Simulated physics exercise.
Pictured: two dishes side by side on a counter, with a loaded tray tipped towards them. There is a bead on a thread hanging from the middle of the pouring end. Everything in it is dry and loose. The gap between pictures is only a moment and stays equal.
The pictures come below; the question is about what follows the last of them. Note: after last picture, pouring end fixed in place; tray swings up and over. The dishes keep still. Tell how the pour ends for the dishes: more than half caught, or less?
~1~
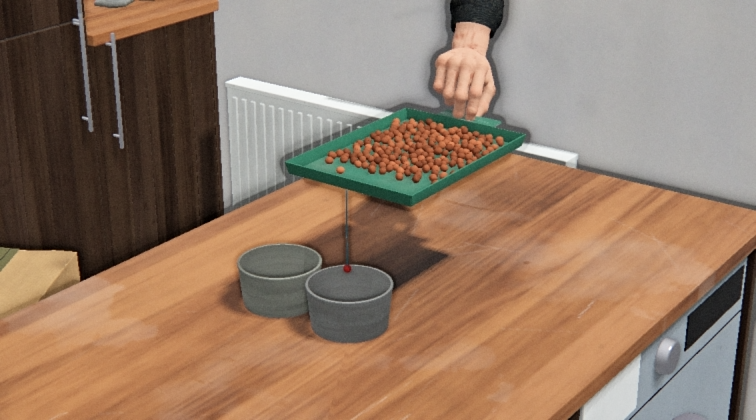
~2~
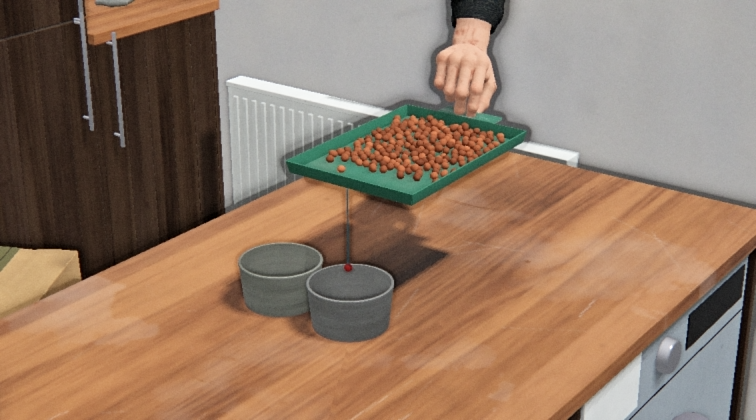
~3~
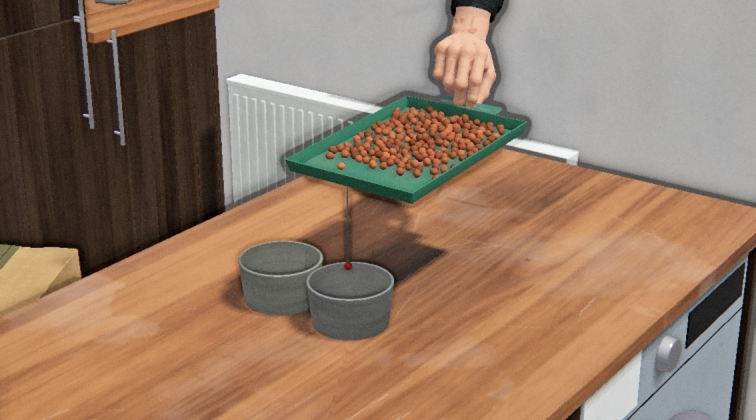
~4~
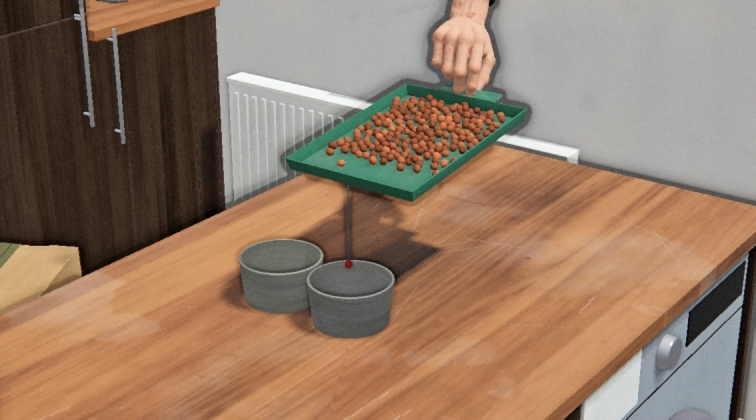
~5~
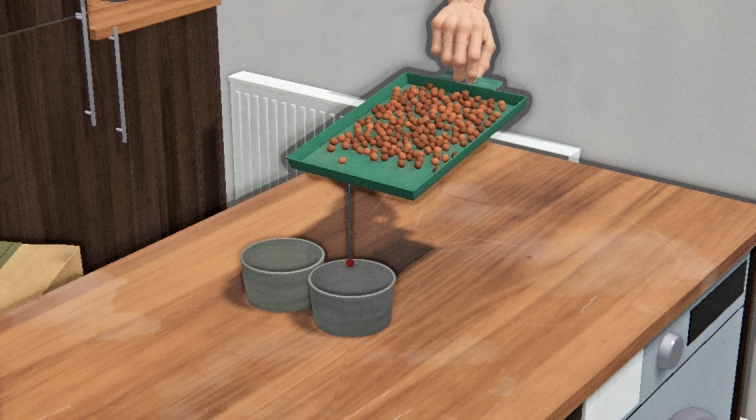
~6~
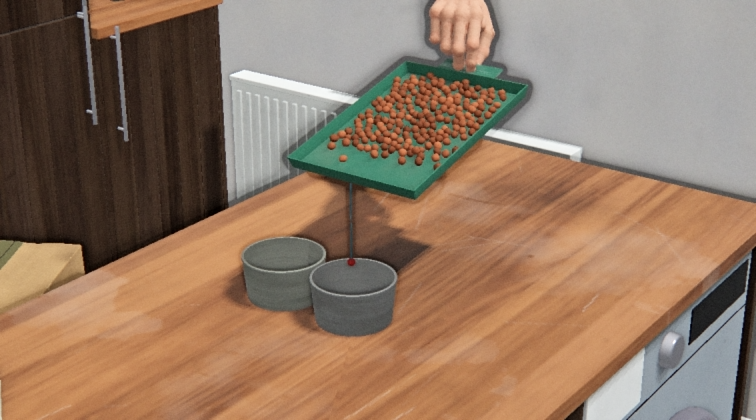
Well, most of it stays out of the dishes by the end.
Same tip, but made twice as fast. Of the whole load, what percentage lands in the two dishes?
Estimated share: Some 20%.
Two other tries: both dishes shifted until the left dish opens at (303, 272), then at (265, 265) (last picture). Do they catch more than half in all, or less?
First place: Beyond half; second place: Beyond half.
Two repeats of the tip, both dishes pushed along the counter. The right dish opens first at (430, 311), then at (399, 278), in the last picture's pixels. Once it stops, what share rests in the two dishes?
Close to 50 in a hundred, then close to 0 in a hundred.
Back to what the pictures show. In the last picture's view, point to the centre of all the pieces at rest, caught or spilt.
Near pixel (315, 335).
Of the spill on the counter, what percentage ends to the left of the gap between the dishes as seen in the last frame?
Some 60 %.
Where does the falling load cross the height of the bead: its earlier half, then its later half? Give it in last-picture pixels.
I'd put it at roughly (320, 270), and after that at roughly (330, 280).
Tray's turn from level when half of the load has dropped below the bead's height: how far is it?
Reading: Some 110°.
Shortly afterwards, tray tipped steeply; all but a few on the tray; only a few in the right dish; only a few outside both; only a few in the air.
Next, tray tipped right over; all but a few on the tray; only a few in the right dish; a little outside both; only a few in the air.
Some moments later, tray tipped past a quarter turn; near a quarter in the right dish; a little in the left dish; near two thirds outside both.
In the end, tray tipped past a quarter turn; near a quarter in the right dish; a little in the left dish; near two thirds outside both.
